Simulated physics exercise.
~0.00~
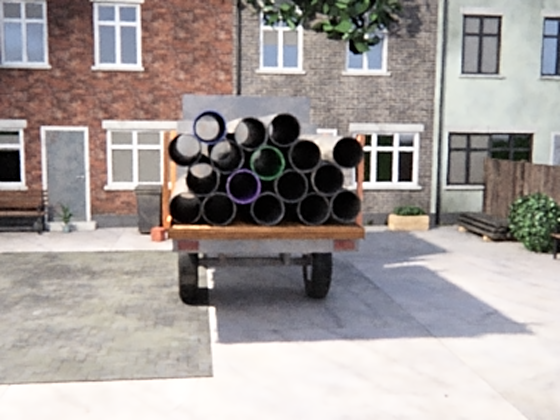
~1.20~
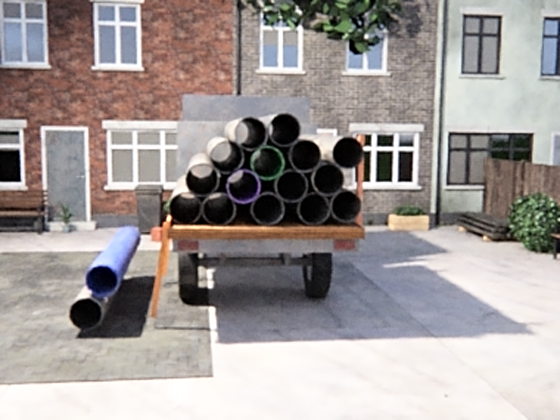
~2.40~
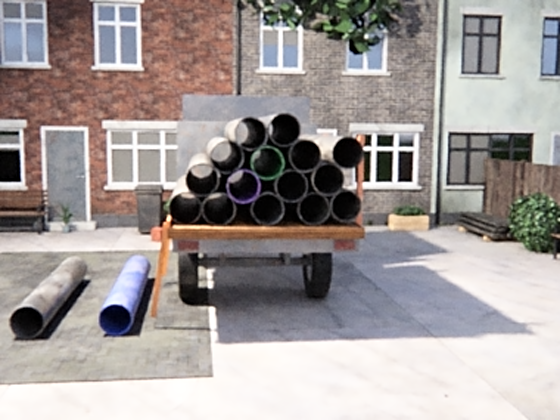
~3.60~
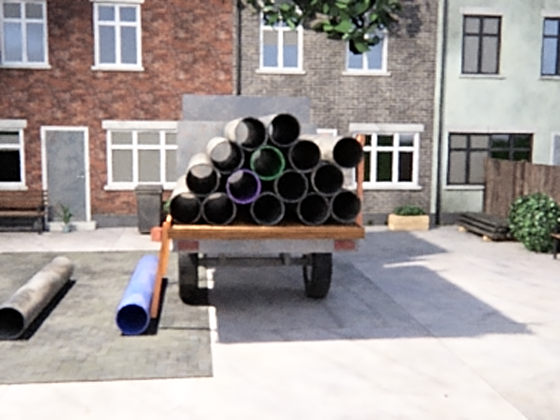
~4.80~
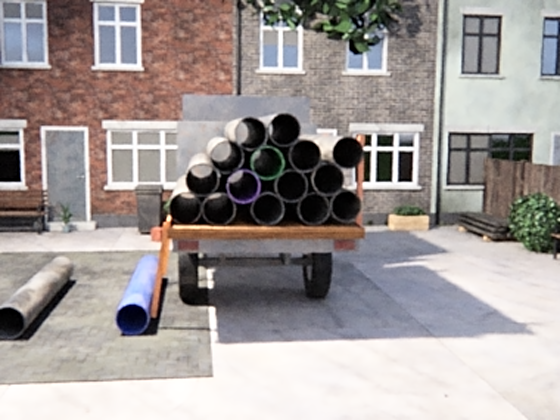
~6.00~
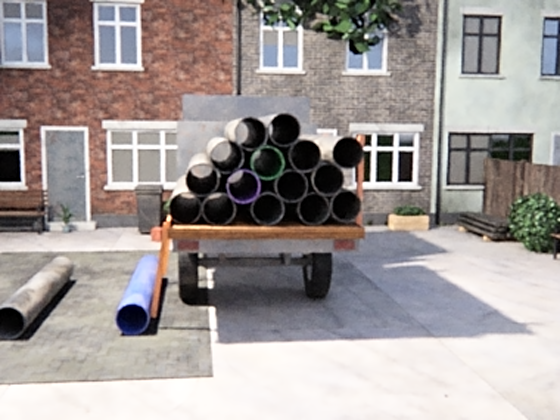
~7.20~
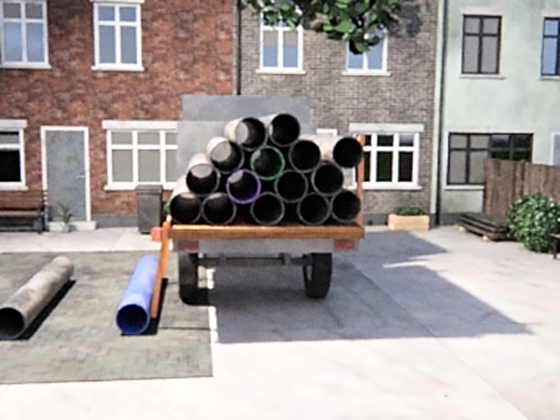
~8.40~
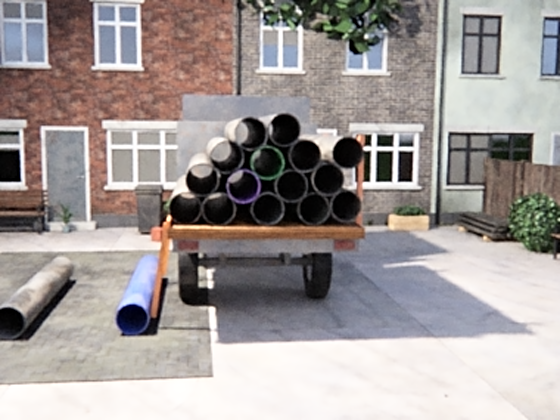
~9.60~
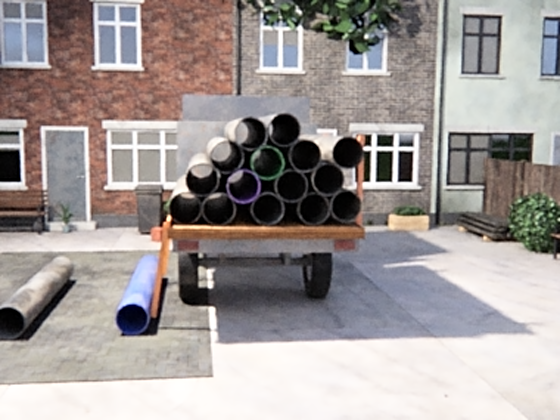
Two pipes, one of them blue, roll off the truck's left side and settle on the ground.
